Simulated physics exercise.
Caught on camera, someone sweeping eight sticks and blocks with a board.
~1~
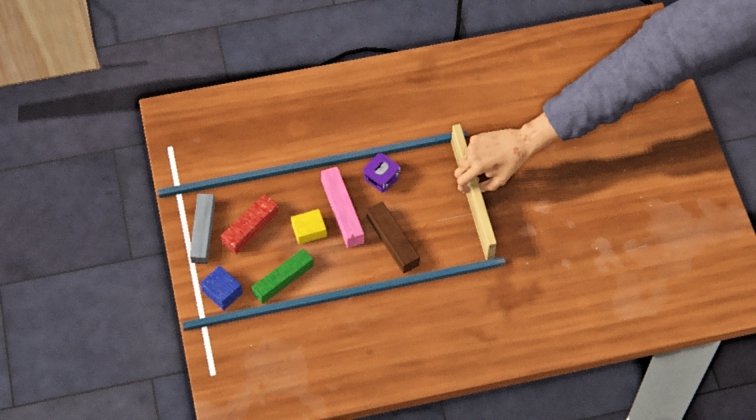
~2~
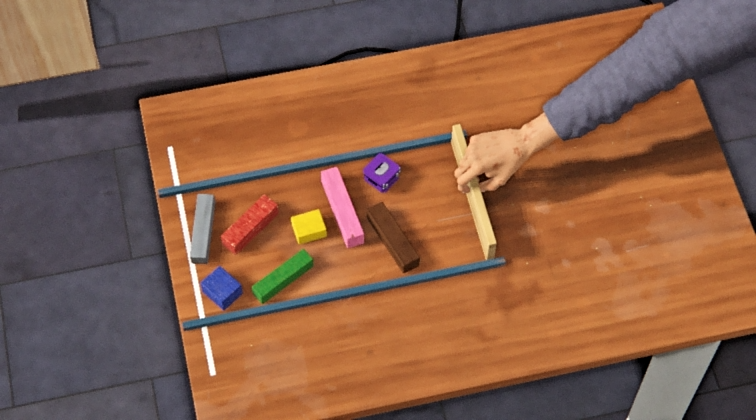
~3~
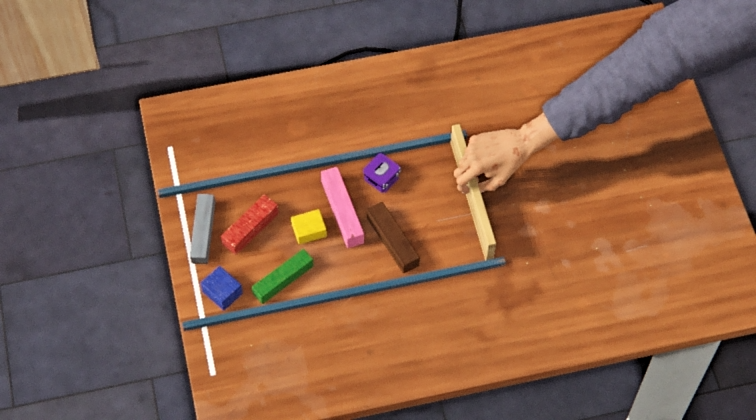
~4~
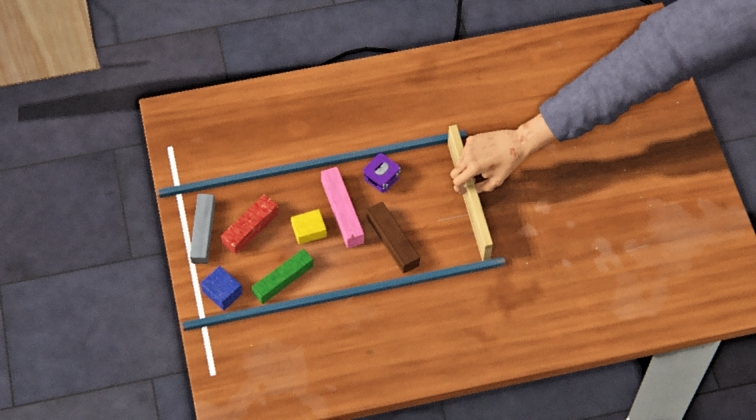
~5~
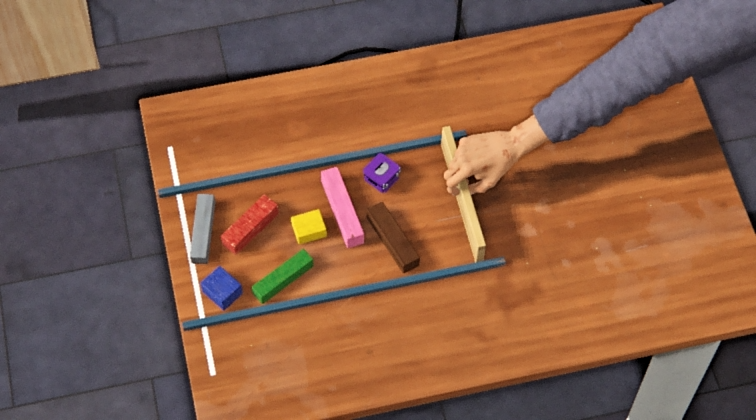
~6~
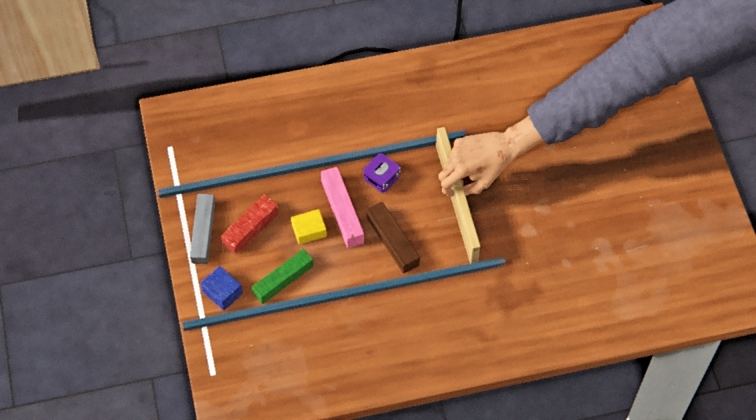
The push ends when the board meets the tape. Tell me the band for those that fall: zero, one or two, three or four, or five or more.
Here the number that fall off is five or more.
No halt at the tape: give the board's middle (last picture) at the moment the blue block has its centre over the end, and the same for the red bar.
At (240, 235) for the blue block; at (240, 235) for the red bar.
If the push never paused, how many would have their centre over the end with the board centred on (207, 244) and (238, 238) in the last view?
Past the end: 5 and 3.
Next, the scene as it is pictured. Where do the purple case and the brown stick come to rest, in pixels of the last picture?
Near (168, 208) and (185, 278).
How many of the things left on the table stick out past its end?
Overhanging: 1.
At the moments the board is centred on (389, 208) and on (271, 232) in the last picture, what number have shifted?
At the one place 2, at the other 8.
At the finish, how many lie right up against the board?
In contact: 2.
A little later, none off yet; grey stick at rest near (203, 229); blue block at rest near (222, 288); red bar at rest near (250, 225).
When it is over, the number that fall off is five or more; down, pink bar, yellow block, green bar, red bar, blue block and grey stick.
